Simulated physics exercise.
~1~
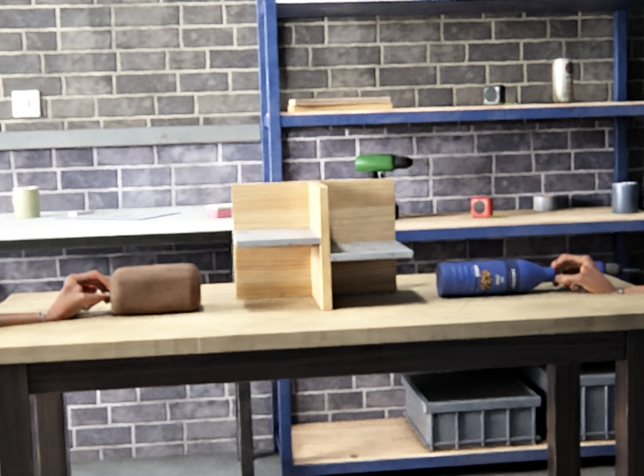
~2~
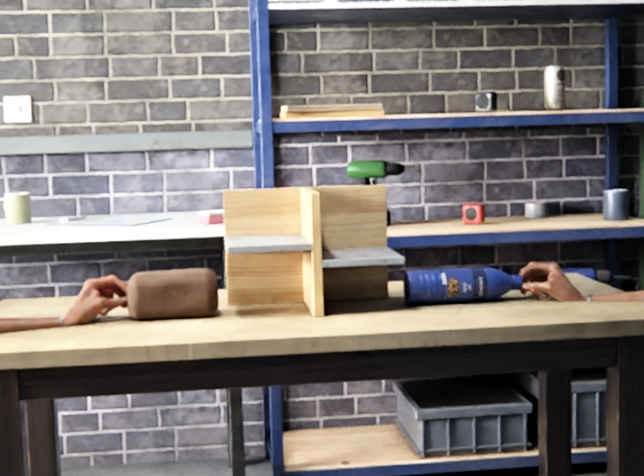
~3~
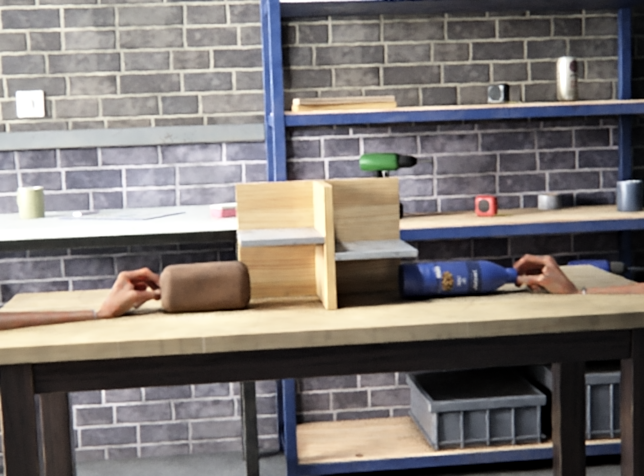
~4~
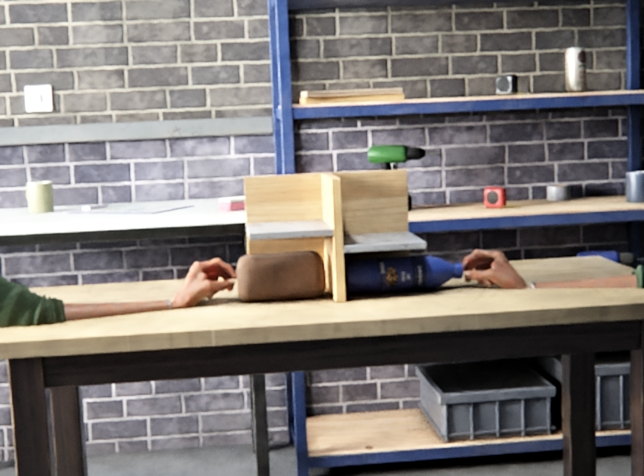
On a wooden workbench, two hands slide a brown loaf and blue bottle under shelves.
